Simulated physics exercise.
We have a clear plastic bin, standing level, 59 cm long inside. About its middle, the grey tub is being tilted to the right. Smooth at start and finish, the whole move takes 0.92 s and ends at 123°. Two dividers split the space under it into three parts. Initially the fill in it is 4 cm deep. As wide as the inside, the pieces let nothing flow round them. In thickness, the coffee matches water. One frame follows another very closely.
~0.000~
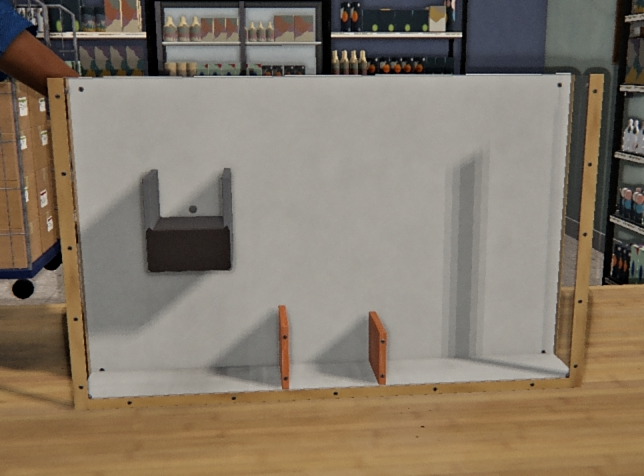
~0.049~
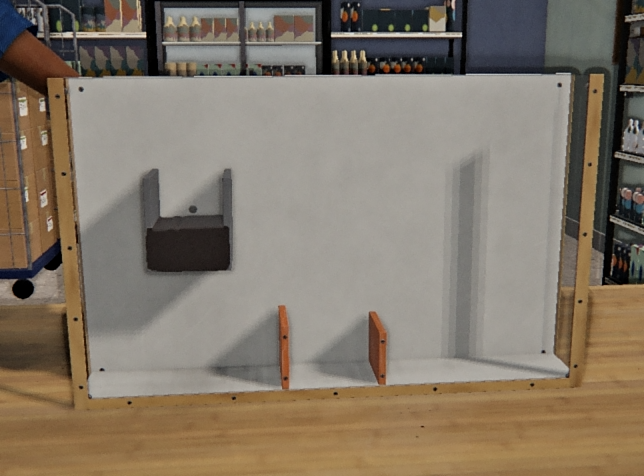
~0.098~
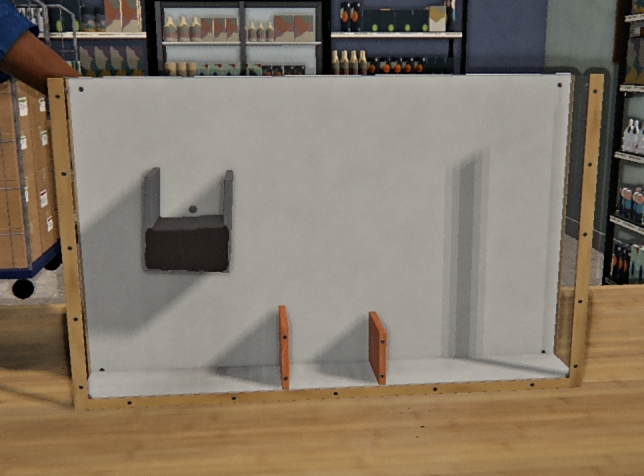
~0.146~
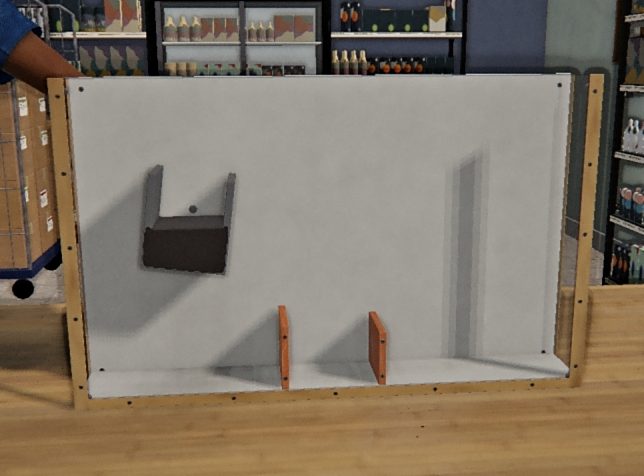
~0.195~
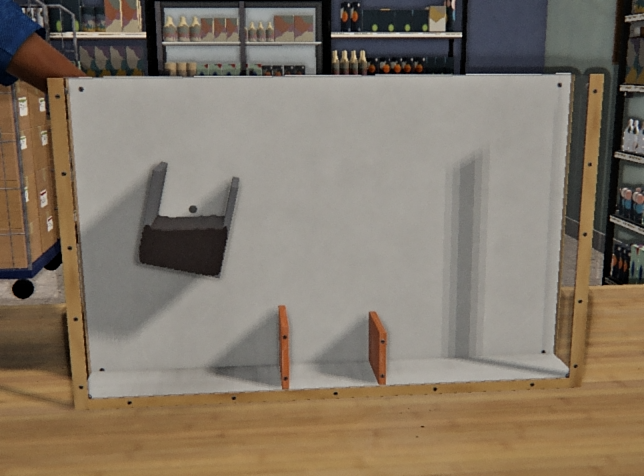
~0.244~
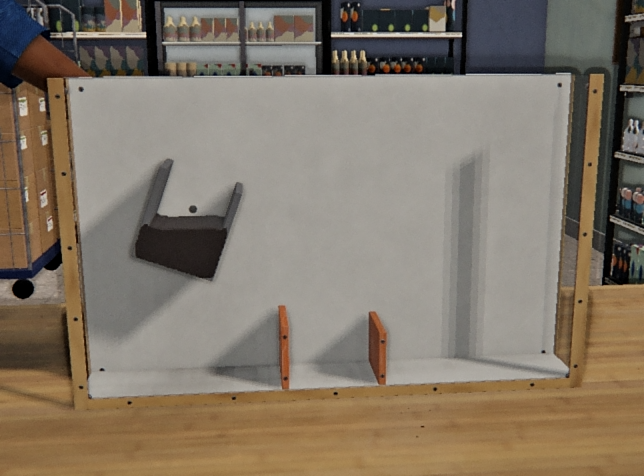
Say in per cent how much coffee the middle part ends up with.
Around 10 per cent of the coffee.
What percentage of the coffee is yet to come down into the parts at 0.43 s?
About 100 %.
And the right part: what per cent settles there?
Near 0 in a hundred.
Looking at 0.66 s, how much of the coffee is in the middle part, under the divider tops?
Roughly 0 percent.
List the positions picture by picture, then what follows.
In the first frame, the tub leans 0°; its pouring lip is at (225, 179); the highest coffee is at (184, 231); divider tops at (285, 328) and (383, 334).
In the second frame, the tub leans 1°; its pouring lip is at (226, 179); the highest coffee is at (212, 230).
In the third frame, the tub leans 3°; its pouring lip is at (228, 181); the highest coffee is at (214, 230).
In the fourth frame, the tub leans 8°; its pouring lip is at (231, 184); the highest coffee is at (201, 230).
In the fifth frame, the tub leans 13°; its pouring lip is at (234, 189); the highest coffee is at (158, 231).
In the sixth frame, the tub leans 20°; its pouring lip is at (238, 195); the highest coffee is at (161, 231).
After 0.43 s 100 per cent has yet to come down; below, left 0, middle 0, right 0.
After 0.66 s 95 per cent has yet to come down; below, left 5, middle 0, right 0.
After 0.97 s 8 per cent has yet to come down; below, left 82, middle 10, right 0.
In the end the left part holds 90, the middle 10 and the right 0 per cent.
